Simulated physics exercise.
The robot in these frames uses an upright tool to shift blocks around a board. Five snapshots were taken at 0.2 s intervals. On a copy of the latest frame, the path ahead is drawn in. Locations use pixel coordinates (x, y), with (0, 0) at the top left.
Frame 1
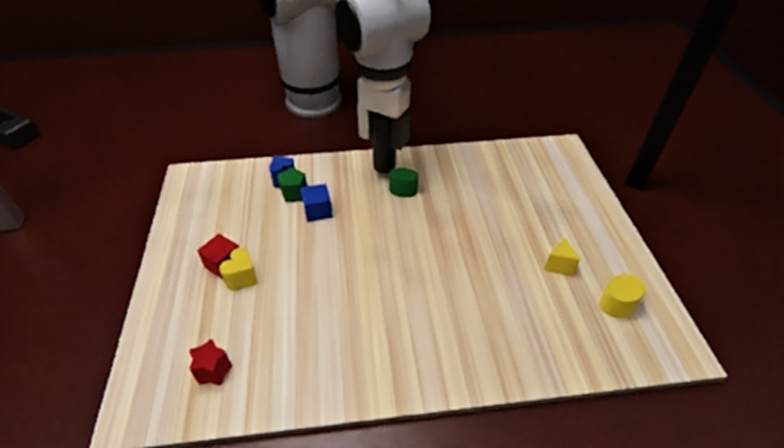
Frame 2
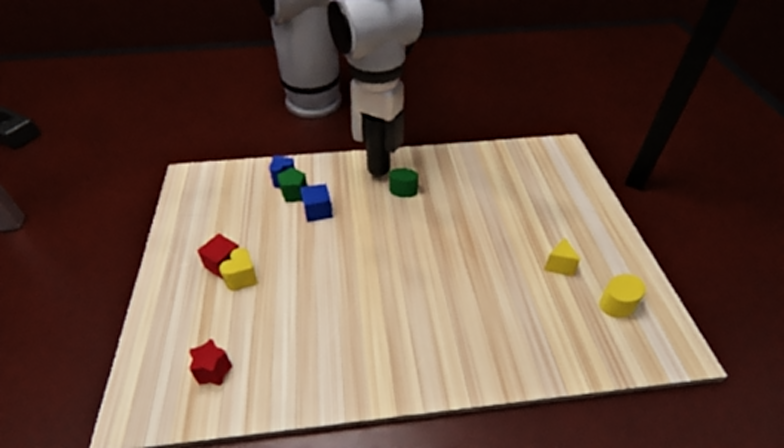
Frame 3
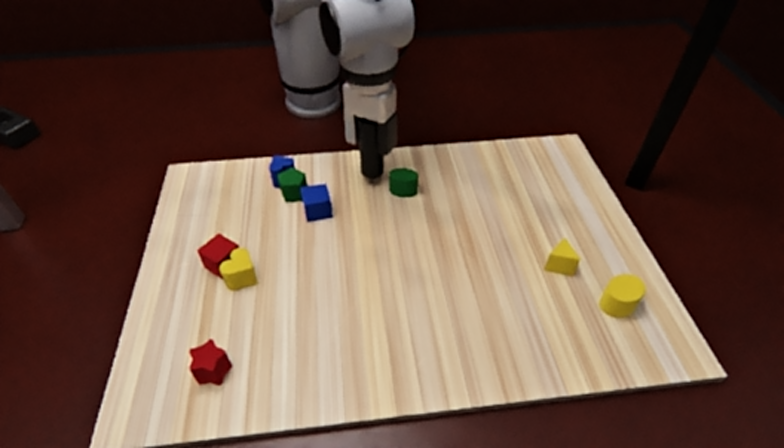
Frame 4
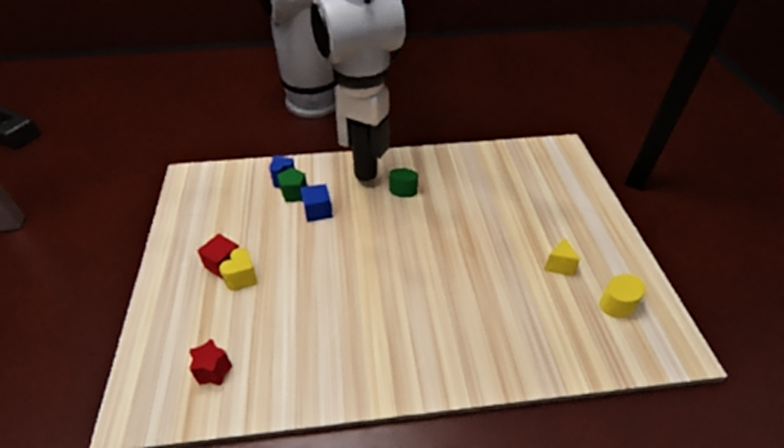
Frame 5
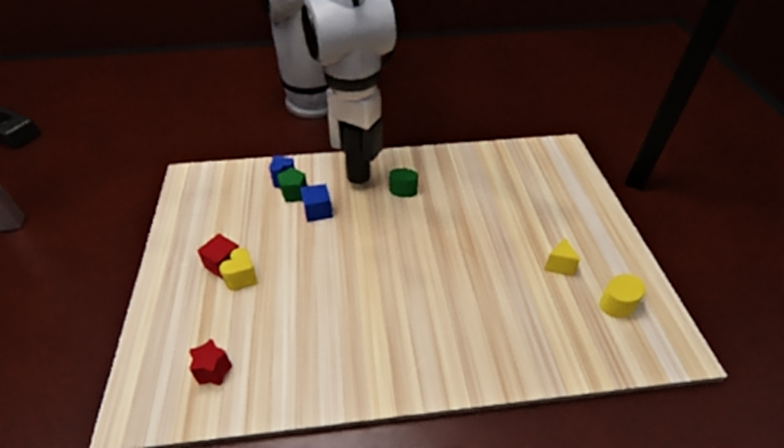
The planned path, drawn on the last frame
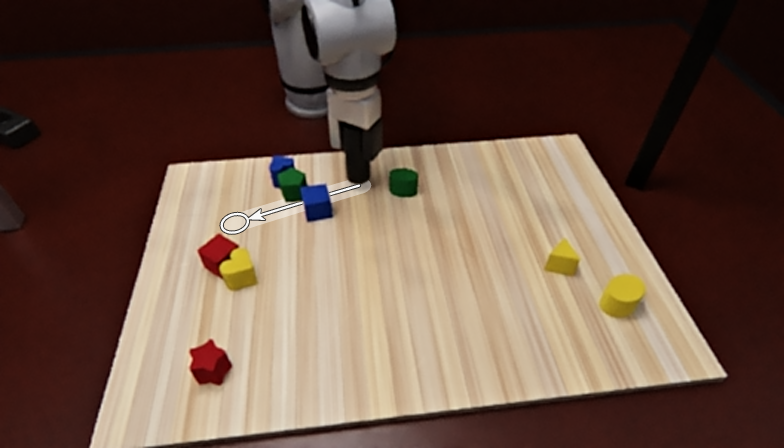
The clip shows a robot arm holding a dark upright tool near the far edge of a wooden board scattered with red, yellow, green and blue blocks. The tool shifts slightly left, while the blocks stay still.
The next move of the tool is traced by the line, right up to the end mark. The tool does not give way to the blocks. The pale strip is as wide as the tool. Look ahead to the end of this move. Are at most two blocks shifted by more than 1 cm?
I expect so.
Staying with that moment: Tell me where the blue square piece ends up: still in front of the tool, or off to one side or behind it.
The tool has moved past the blue square piece by the time the path ends.
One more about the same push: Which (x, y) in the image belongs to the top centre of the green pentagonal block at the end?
Top centre: (267, 177).
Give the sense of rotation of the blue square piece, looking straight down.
It swings round anticlockwise.
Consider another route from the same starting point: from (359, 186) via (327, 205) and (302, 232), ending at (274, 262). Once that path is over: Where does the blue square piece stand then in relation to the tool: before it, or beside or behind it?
The block sits ahead of the tool.
The drawn path runs in a line from (359, 186) to (235, 223).
On the path given first. One third of the way, tool at (318, 189); blue square piece at (307, 200), turned 25° anticlockwise.
Two thirds of the way, tool at (276, 201); blue heart-shaped block at (278, 162), turned 15° clockwise; green pentagonal block at (267, 177), turned 50° clockwise; blue square piece at (295, 207), turned 90° anticlockwise.
At the end, tool at (232, 215); blue heart-shaped block at (278, 162), turned 15° clockwise; green pentagonal block at (267, 177), turned 55° clockwise; blue square piece at (295, 207), turned 90° anticlockwise; green elliptical block not moved.
